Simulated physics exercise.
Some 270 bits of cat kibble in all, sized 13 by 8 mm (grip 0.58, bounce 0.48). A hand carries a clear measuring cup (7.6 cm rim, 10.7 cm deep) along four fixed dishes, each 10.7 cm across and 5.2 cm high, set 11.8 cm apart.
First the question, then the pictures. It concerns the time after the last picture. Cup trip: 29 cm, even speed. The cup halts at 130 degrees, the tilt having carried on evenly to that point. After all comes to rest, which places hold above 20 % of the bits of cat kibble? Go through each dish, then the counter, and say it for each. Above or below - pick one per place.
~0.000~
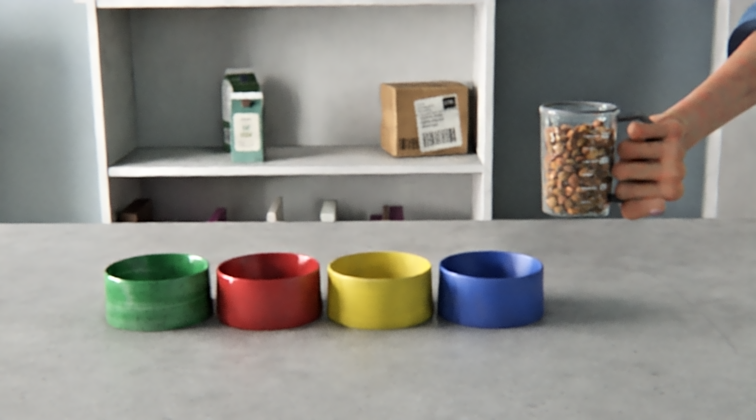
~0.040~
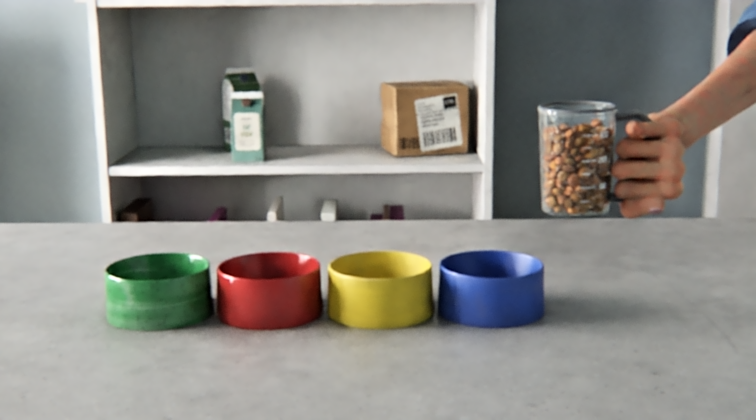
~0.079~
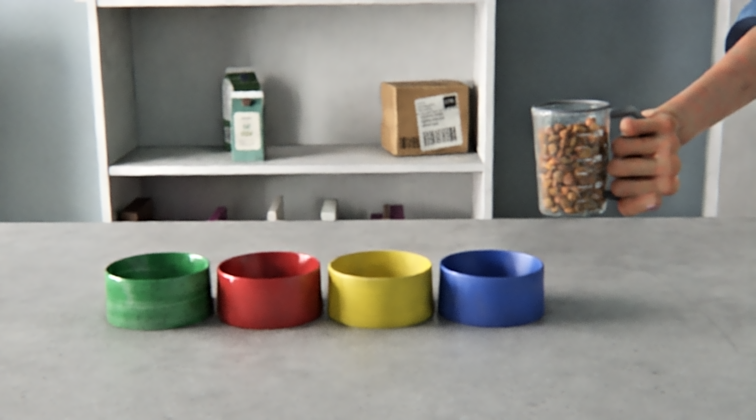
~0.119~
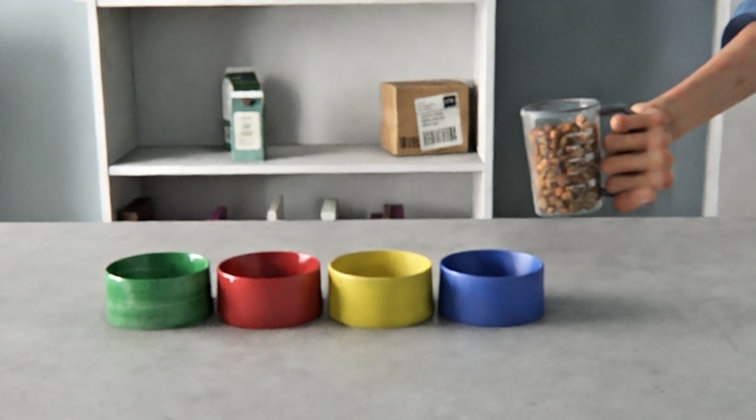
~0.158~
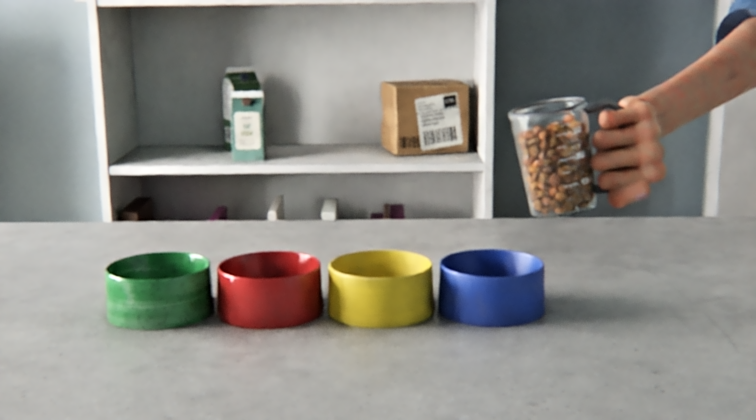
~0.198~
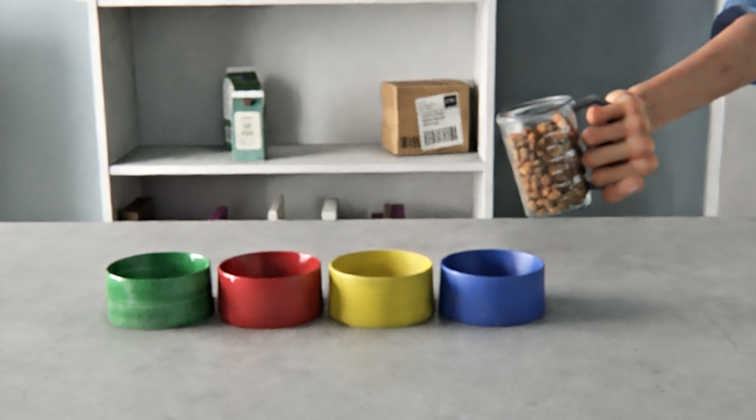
Red: Above; blue: Below; green: Below; yellow: Below; counter: Below.
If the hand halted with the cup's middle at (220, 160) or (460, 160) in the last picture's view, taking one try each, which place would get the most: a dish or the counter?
Most lands at red on the first run and at yellow on the second.
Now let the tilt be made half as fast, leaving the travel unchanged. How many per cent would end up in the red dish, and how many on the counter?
Then: Red 90; counter 10.
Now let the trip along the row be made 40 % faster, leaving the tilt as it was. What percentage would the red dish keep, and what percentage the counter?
Then the red dish gets 80 and the counter 10.
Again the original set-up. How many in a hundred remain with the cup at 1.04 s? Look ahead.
Some 95 per cent of the load.
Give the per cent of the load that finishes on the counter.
Roughly 10 percent.
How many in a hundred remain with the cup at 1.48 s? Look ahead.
Close to 0 per cent of the load, I'd guess.
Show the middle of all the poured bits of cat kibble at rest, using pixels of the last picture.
Look around (257, 292) in the last picture.
After 0.71 s, tilt 71 degrees; cup holds 100 %.
After 1.04 s, tilt 107 degrees; cup holds 95 %, red 5 %.
After 1.48 s, tilt 130 degrees; cup holds 0 %, red 85 %, green 5 %.
By 2.3 s all is still; red 85 %, blue 0 %, green 5 %, yellow 0 %, counter 10 %.
